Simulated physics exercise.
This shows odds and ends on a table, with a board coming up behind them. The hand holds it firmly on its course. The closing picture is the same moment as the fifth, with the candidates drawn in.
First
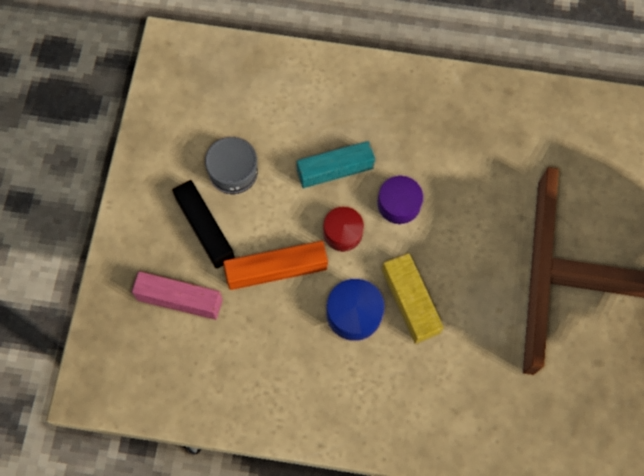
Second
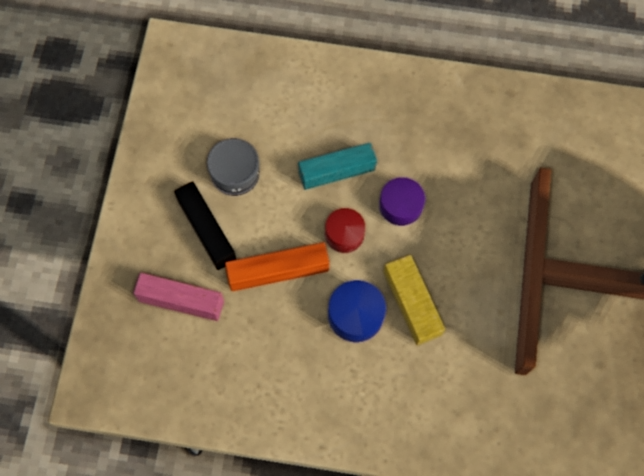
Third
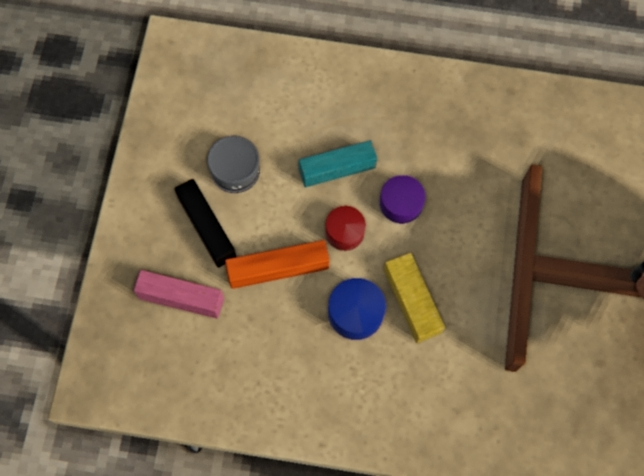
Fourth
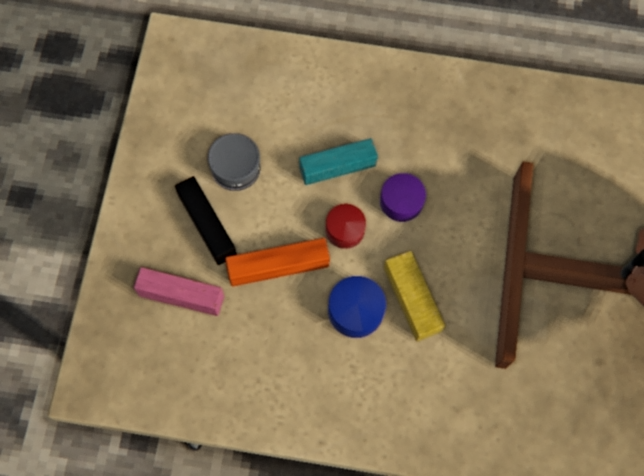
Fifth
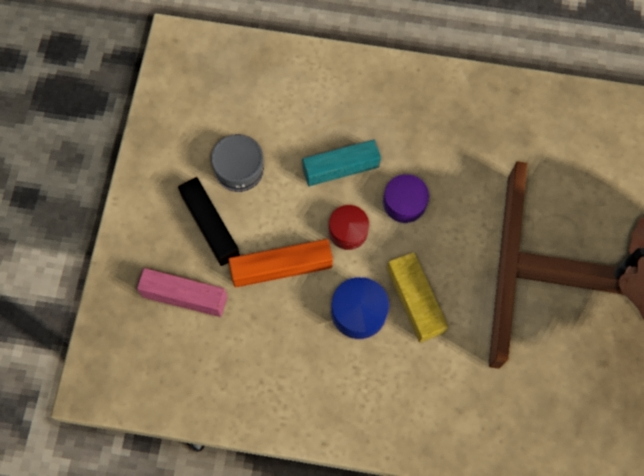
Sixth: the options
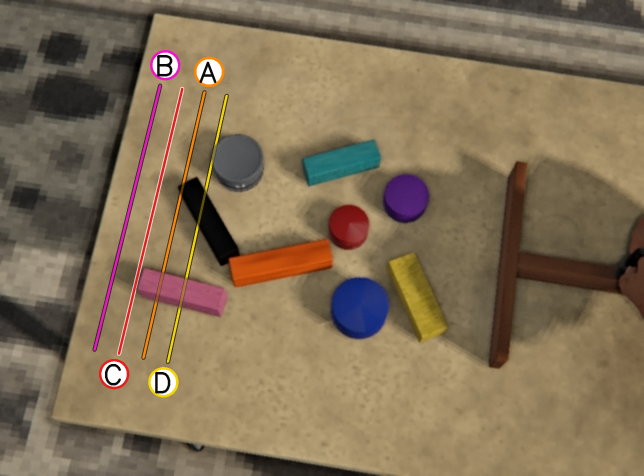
On a tan tabletop, a hand slowly slid a brown T-shaped board a short way left toward a scattering of colourful bars and round pieces, which stayed where they were without being touched.
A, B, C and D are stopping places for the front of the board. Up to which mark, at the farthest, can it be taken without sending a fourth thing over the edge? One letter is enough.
At A, and not beyond.
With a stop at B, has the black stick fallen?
Yes.
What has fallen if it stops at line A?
It is the black stick.
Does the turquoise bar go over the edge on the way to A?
No.
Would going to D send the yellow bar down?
No.
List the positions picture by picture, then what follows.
In the first picture, yellow bar (412, 299); black stick (204, 225); board (546, 263).
In the second picture, board (538, 263); purple tin (402, 202).
In the third picture, board (529, 260); orange stick (278, 265).
In the fourth picture, board (519, 257); turquoise bar (338, 162).
In the fifth picture, board (513, 257); yellow bar (417, 297); black stick (209, 222); pink bar (183, 293).
On the marked copy, A at (175, 218); B at (129, 211); C at (152, 215); D at (199, 222).
Taking A. A third of the way, board (390, 238); blue tin (316, 301); yellow bar (361, 288).
Two thirds of the way, board (269, 219); black stick (165, 204); pink bar (151, 310).
When it is over, board (175, 204); black stick over the edge; grey tin (117, 154); one fallen.
As for the rest, B drops four; C drops four; D is within the limit but short.
